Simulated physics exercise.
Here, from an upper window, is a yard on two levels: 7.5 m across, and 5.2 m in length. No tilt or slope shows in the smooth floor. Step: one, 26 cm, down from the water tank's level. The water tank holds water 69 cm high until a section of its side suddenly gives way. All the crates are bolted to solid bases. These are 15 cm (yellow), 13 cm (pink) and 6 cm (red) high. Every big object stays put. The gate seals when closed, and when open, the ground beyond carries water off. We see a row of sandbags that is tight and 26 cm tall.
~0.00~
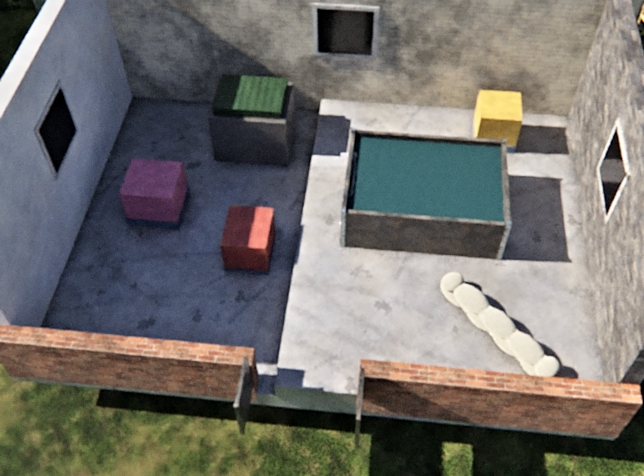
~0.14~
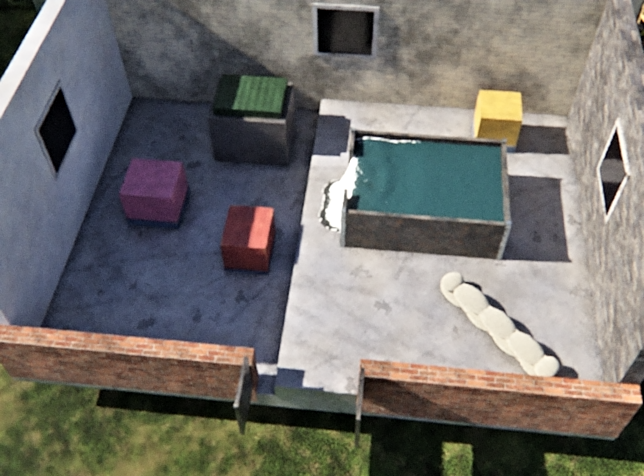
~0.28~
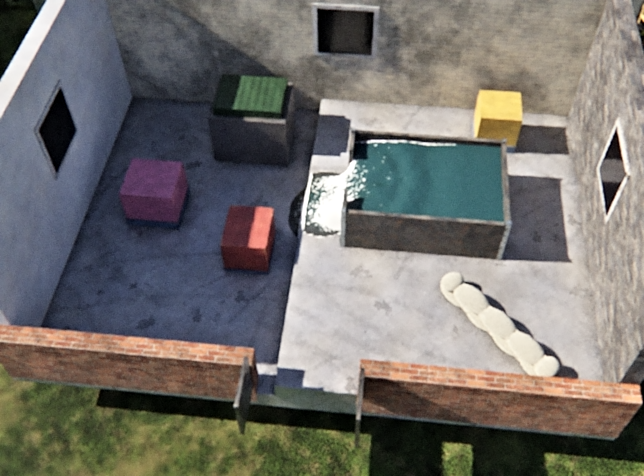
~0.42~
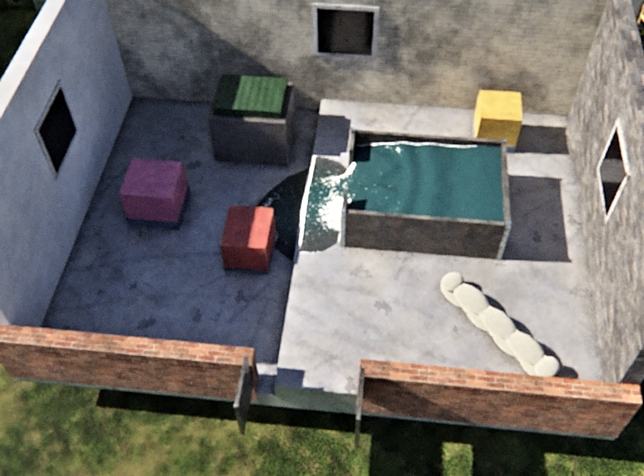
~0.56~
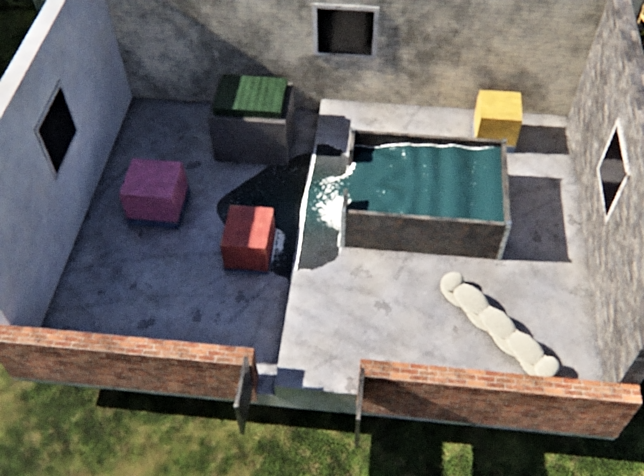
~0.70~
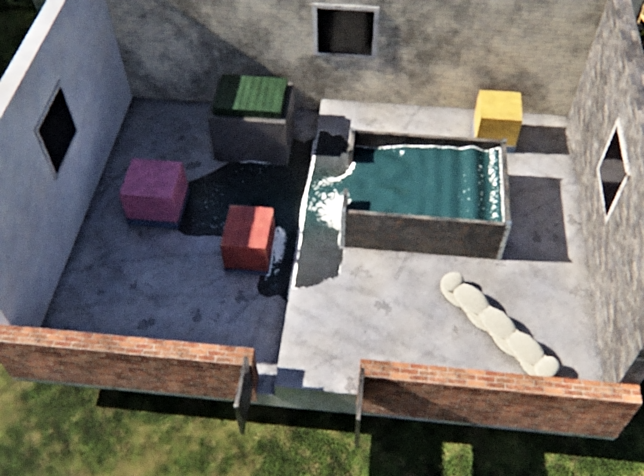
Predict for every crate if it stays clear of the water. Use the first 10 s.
In order: The yellow crate is not reached; the pink crate is reached by water; the red crate is reached by water.
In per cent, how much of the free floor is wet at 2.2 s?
About 40 per cent.
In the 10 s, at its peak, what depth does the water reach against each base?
Yellow 0 cm, pink 36 cm, red 24 cm at the peak.
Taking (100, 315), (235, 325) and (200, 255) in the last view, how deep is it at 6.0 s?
Taking the spots in order: 8 cm, 10 cm, 3 cm.
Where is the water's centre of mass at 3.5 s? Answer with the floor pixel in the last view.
Its balance point sits around (287, 215).
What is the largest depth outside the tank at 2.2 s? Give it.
Max around 37 cm.
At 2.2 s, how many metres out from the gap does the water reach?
That's near 4.6 m in a straight line.
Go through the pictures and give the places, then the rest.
The water tank at (426, 179) is whole and still, 69 cm deep, in the first frame.
Water pours out at (350, 192) and has run 0.5 m, to (331, 226); deepest outside 37 cm, 69 cm at the water tank's back, in the second frame.
The front is at (294, 221), 0.9 m from the gap at (350, 194); 0.8 m2 of floor is under water; 69 cm left at the back of the water tank, in the third frame.
The front is at (261, 209), 1.4 m from the gap at (350, 195); 1.7 m2 of floor is under water; 69 cm left at the back of the water tank, in the fourth frame.
The front is at (225, 212), 1.9 m from the gap at (350, 194); 2.9 m2 of floor is under water; 68 cm left at the back of the water tank, in the fifth frame.
The front is at (188, 189), 2.6 m from the gap at (350, 194); 4.2 m2 of floor is under water; 60 cm left at the back of the water tank, in the sixth frame.
After 1.4 s water covers 20 % of the floor and is deepest (39 cm) near (196, 201); yellow plinth not reached, pink plinth reached, red plinth reached.
After 2.2 s water covers 40 % of the floor and is deepest (37 cm) near (194, 210); yellow plinth not reached, pink plinth reached, red plinth reached.
After 3.5 s water covers 45 % of the floor and is deepest (23 cm) near (194, 210); yellow plinth not reached, pink plinth reached, red plinth reached.
After 6.0 s water covers 50 % of the floor and is deepest (17 cm) near (205, 211); yellow plinth not reached, pink plinth reached, red plinth reached.
After 10.0 s water covers 50 % of the floor and is deepest (16 cm) near (189, 228); highest at the yellow plinth 0 cm, highest at the pink plinth 36 cm, highest at the red plinth 24 cm.
